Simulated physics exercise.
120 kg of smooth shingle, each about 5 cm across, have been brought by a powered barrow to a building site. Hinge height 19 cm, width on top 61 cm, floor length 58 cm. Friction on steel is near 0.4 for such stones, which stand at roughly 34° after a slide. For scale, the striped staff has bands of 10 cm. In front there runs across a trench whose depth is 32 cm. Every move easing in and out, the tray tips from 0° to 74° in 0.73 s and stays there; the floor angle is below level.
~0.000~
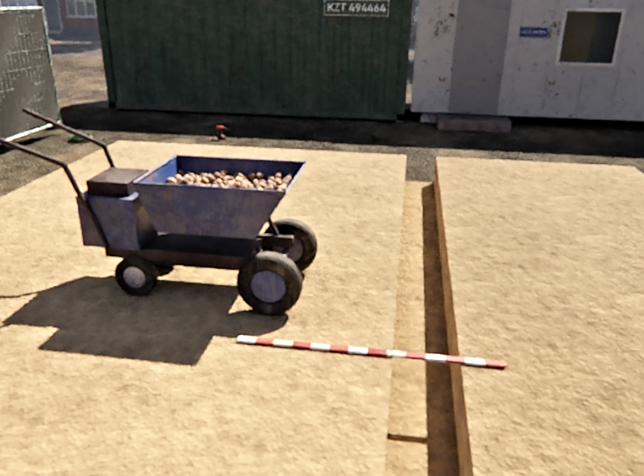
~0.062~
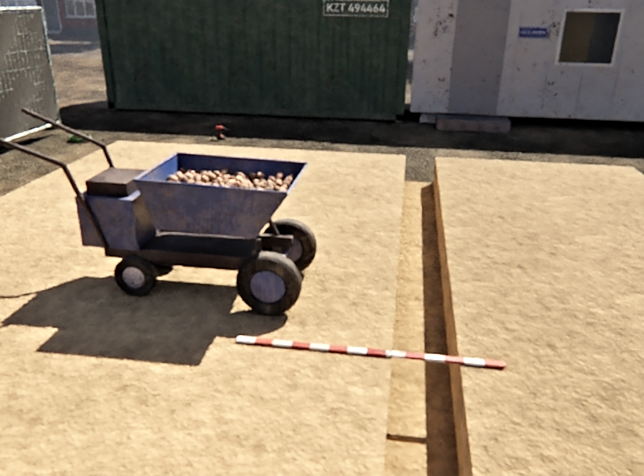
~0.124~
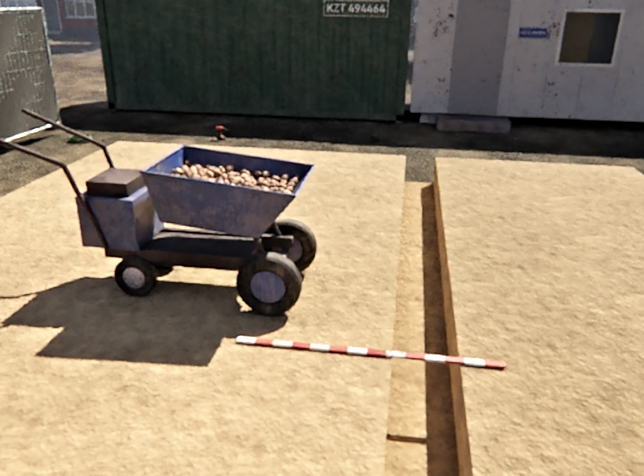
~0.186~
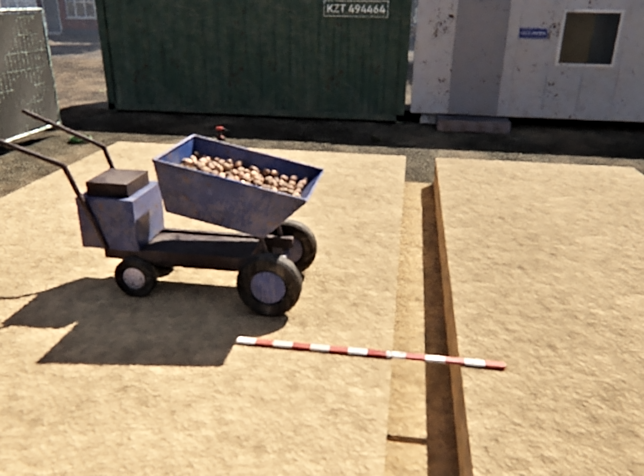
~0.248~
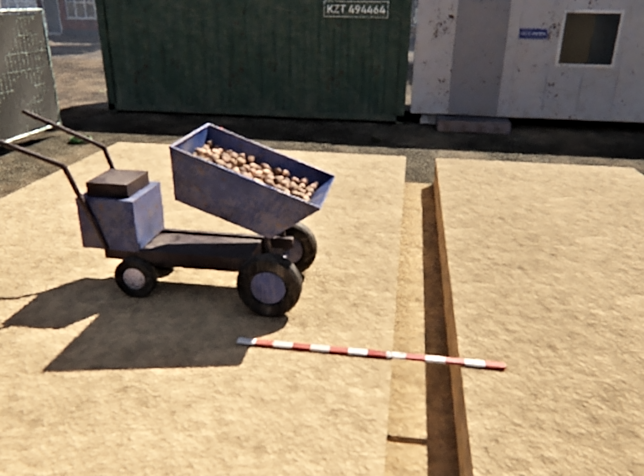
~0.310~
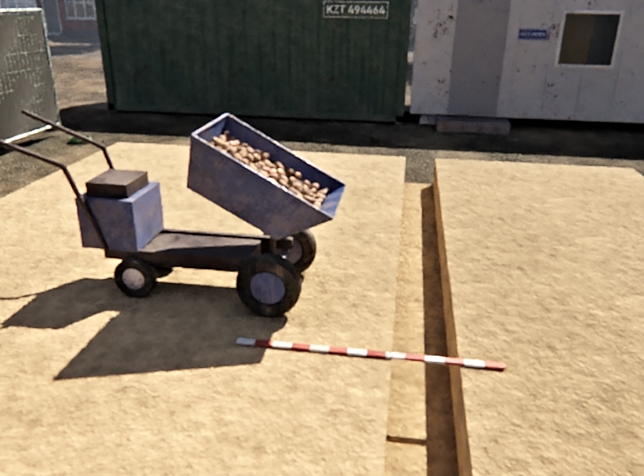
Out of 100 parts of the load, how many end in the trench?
Some 92 out of 100.
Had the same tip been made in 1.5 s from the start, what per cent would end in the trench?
In that case, around 95%.
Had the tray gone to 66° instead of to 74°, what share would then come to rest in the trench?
Share in trench: Approx. 80%.
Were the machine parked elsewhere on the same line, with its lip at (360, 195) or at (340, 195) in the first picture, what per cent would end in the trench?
Near 20 then near 35 percent.
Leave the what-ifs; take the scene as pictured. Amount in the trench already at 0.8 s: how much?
Some 30 per cent.
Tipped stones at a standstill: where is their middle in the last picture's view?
The stones end up centred near (423, 338).
After 0.6 s the floor is at 63°; 100 % in the tray; the foremost stones are at (358, 241).
After 0.8 s the floor is at 74°; 61 % in the tray, 8 % short of the trench, 31 % in the trench; the foremost stones are at (441, 322).
After 1.2 s the floor is at 74°; 14 % in the tray, 7 % short of the trench, 74 % in the trench, 5 % past the trench; the foremost stones are at (549, 316).
After 3.1 s the floor is at 74°; 0 % in the tray, 3 % short of the trench, 92 % in the trench, 5 % past the trench; the foremost stones are past the picture's edge.
